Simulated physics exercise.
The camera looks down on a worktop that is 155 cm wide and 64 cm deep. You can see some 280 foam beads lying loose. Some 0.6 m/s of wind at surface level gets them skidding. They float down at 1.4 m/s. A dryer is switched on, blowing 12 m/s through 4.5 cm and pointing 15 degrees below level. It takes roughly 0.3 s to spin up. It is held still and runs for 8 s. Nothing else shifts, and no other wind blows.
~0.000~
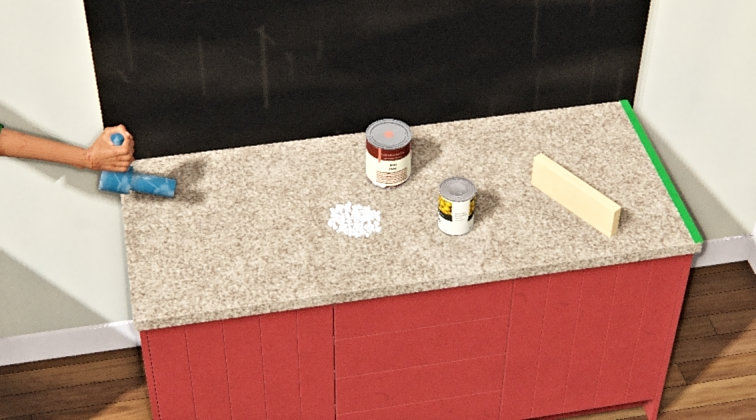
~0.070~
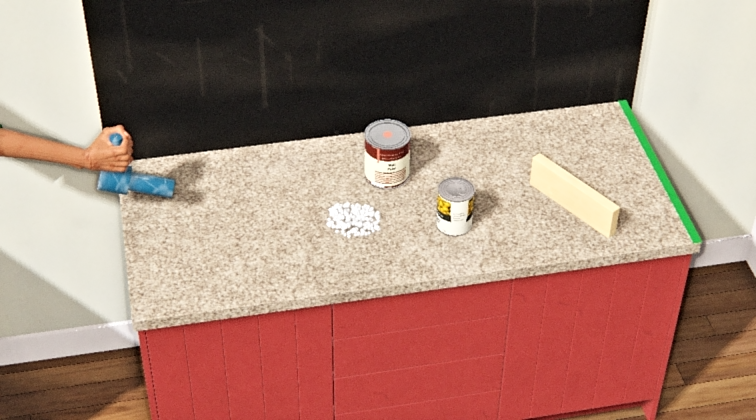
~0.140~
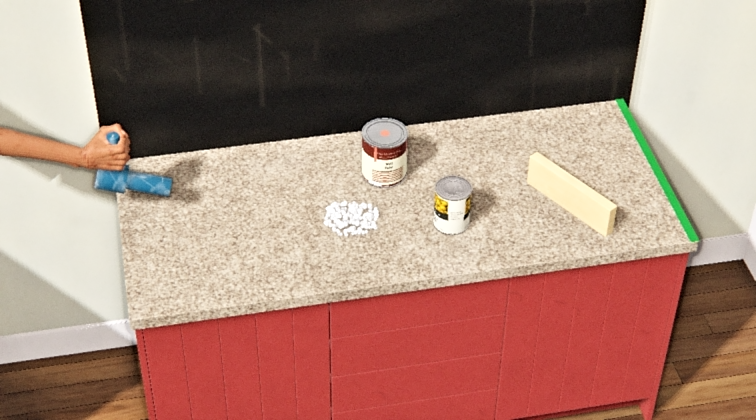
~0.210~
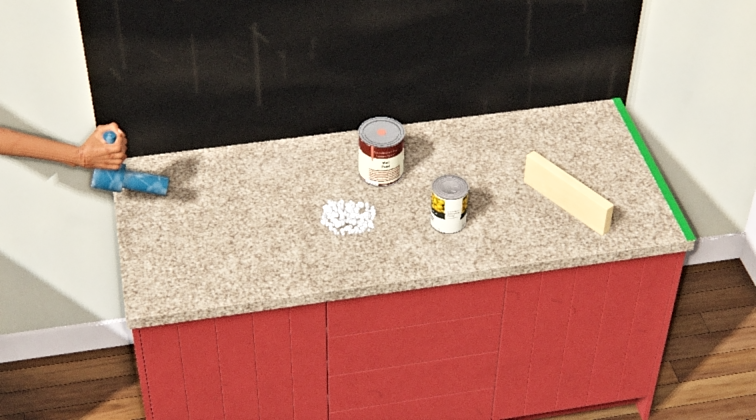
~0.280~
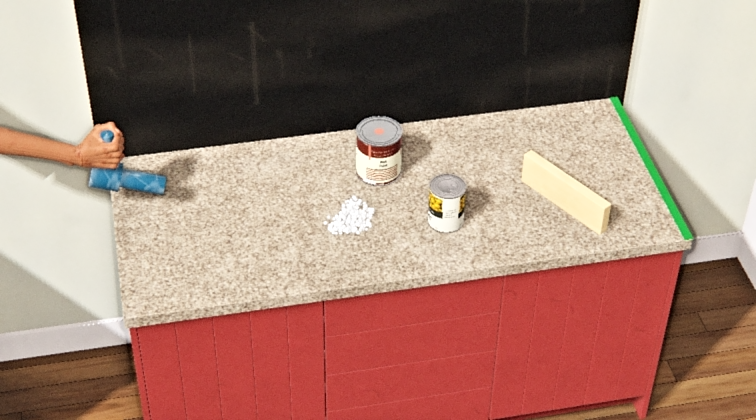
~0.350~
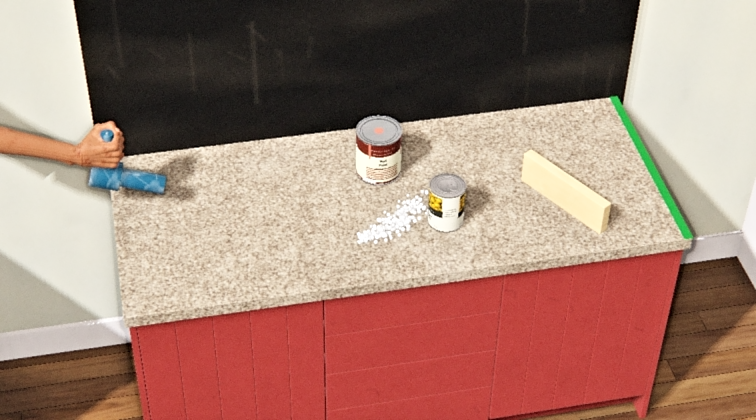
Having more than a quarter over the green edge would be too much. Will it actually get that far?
No - odds are the amount swept past that edge ends up not above a quarter.
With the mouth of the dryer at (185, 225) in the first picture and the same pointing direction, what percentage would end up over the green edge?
70 per cent, roughly.
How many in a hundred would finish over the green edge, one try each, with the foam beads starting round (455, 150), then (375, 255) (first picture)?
5 and 0 in a hundred, respectively.
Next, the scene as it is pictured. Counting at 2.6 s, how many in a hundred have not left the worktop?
Roughly 2 %.
After 1.6 s the count stands so, 0 % are over the green edge.
After 2.6 s the count stands so, 1 % are over the green edge.
After 4.4 s the count stands so, 2 % are over the green edge.
After 8.0 s, at the end, 2 % are over the green edge.
